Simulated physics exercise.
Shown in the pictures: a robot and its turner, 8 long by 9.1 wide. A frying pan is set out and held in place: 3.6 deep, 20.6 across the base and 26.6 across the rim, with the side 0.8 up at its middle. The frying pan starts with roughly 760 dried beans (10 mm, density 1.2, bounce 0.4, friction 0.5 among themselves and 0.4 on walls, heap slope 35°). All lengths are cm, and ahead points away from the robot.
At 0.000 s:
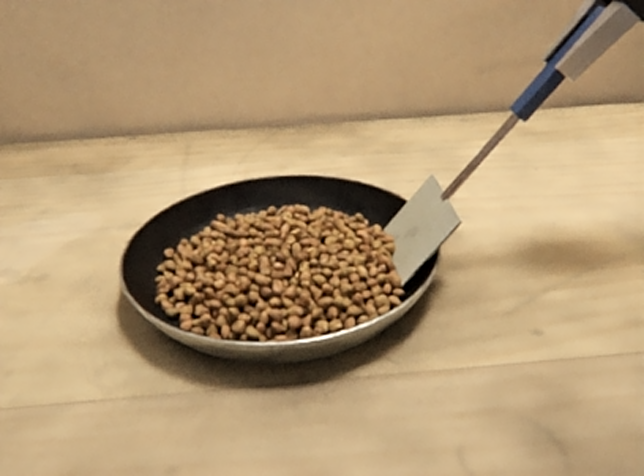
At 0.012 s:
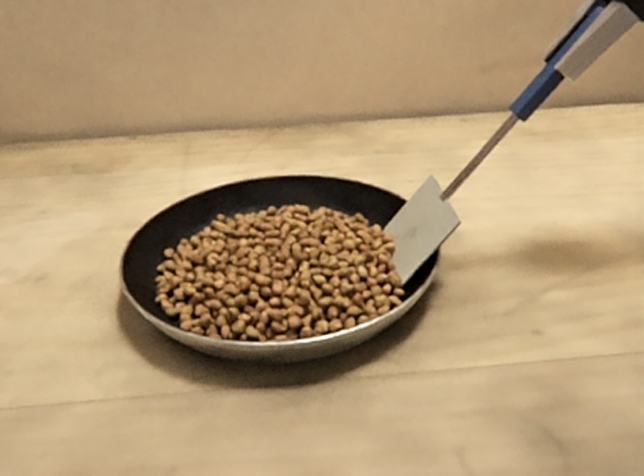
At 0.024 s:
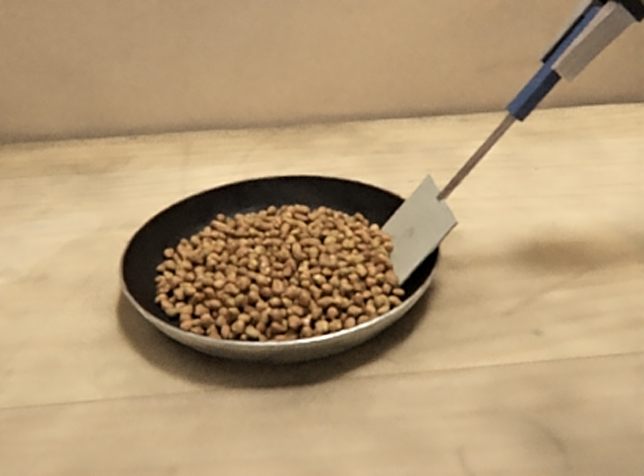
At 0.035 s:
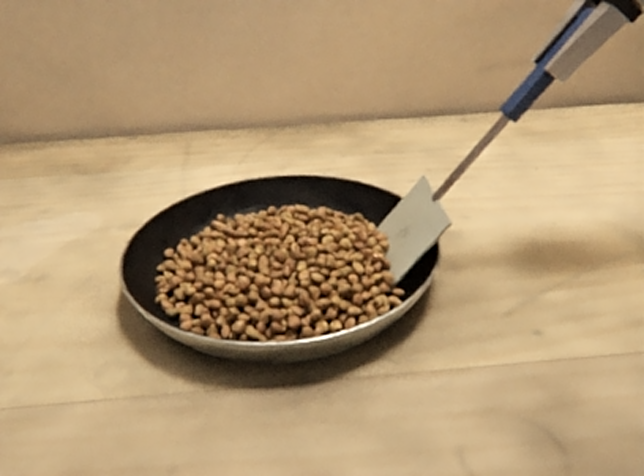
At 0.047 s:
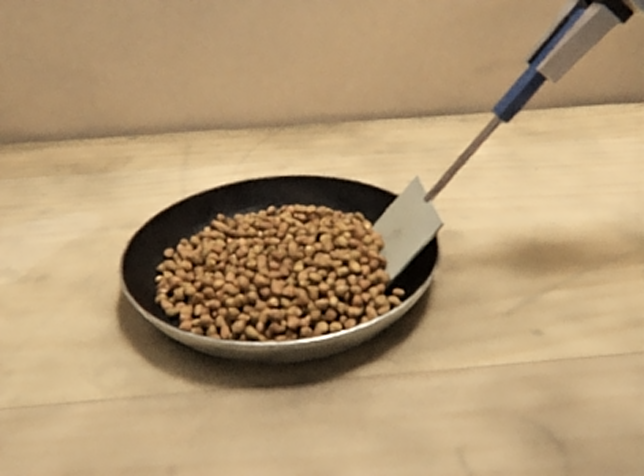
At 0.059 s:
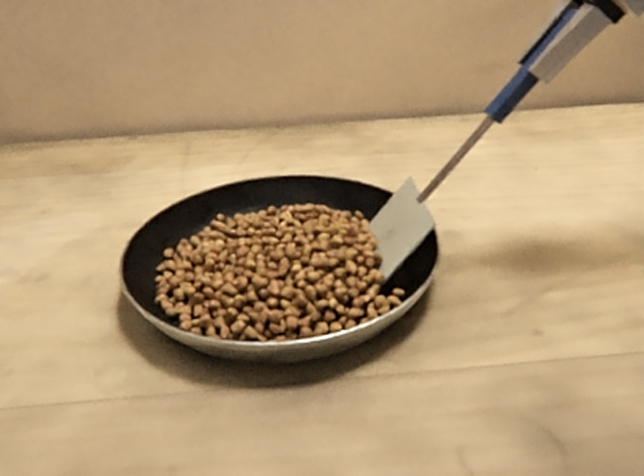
In a black frying pan of brown beans, a robot's turner slides slightly left.
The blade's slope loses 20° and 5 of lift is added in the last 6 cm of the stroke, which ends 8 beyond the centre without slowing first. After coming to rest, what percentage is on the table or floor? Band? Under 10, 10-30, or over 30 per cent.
Under 10 per cent.
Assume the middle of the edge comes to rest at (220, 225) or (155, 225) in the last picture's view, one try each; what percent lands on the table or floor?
First try roughly 0 percent, second roughly 15 percent.
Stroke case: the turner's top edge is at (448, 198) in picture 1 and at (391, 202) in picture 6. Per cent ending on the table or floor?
Around 20 per cent finishes there.
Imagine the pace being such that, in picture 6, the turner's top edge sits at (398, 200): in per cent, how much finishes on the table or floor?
That share would be about 20 percent.
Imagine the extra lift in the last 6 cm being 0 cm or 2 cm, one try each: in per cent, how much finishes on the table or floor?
Near 5 and 5 percent respectively.
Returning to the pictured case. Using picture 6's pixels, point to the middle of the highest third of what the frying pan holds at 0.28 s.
Around (200, 256).
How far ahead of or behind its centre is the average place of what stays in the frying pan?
I'd say close to 4.5 cm toward the front.
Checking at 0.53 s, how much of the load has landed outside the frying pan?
Around 5 %.
After 0.17 s, sloping 52°, highest piece 4 above the table; 762 in the frying pan.
After 0.28 s, sloping 45°, highest piece 5 above the table; 762 in the frying pan.
After 0.53 s, sloping 32°, highest piece 5 above the table; 734 in the frying pan, 23 on the table or floor, 5 on the blade or in flight.
After 1.58 s, sloping 32°, highest piece 5 above the table; 734 in the frying pan, 28 on the table or floor.
In the end, 734 in the frying pan, 28 on the table or floor. That is 4 % on the table or floor.
